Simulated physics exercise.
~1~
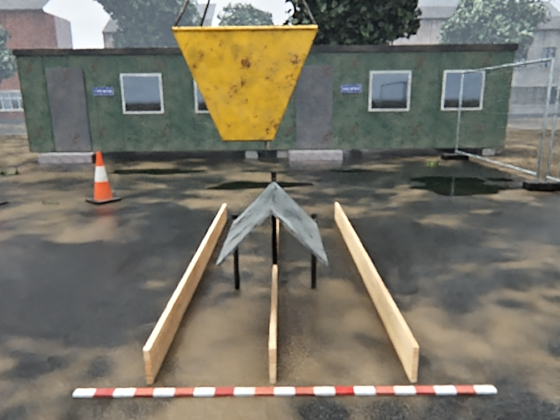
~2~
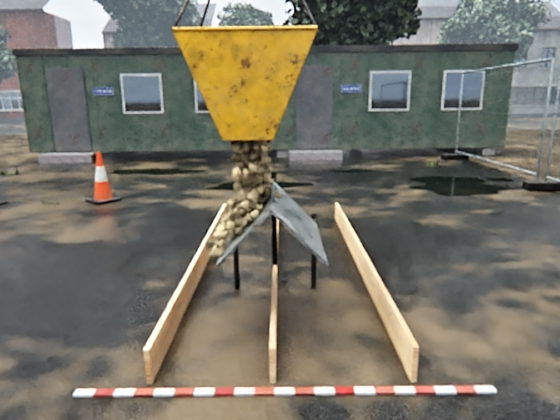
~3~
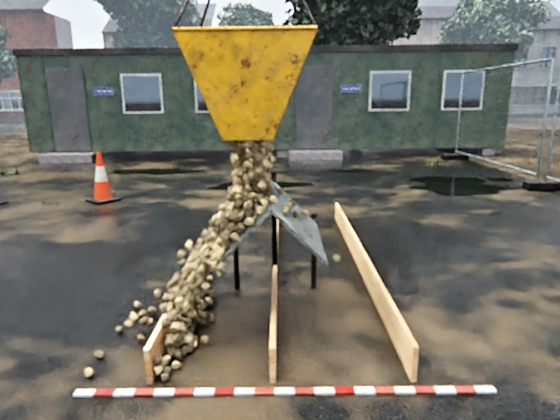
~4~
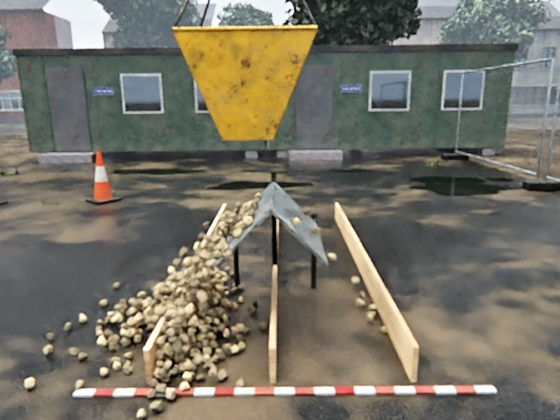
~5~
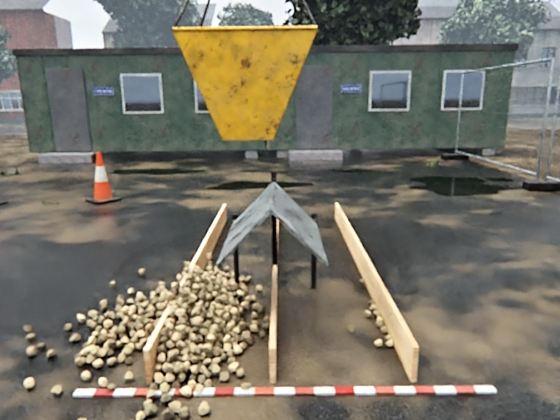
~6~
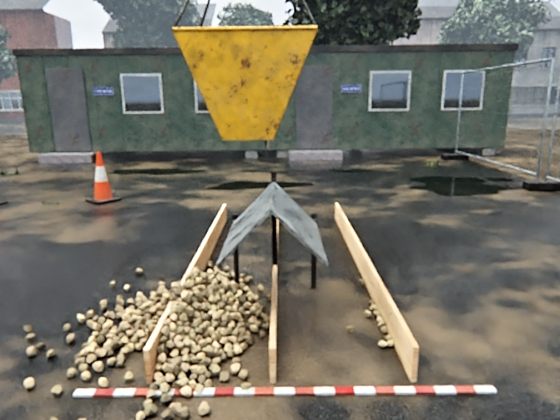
At the start, a yellow hopper hangs above a fixed, sloping steel piece shaped like a peaked roof, with three wooden planks on the ground marking off two bays. Pale, angular stones then pour from the bottom of the hopper and tumble down the left side of the steel. They stream into the left bay, and some spill over beyond the left plank. The hopper empties, and the last stones slide off the steel while a few drop to the right. Finally, most lie heaped in the left bay, many are scattered left of it, and only a few rest in the right bay.
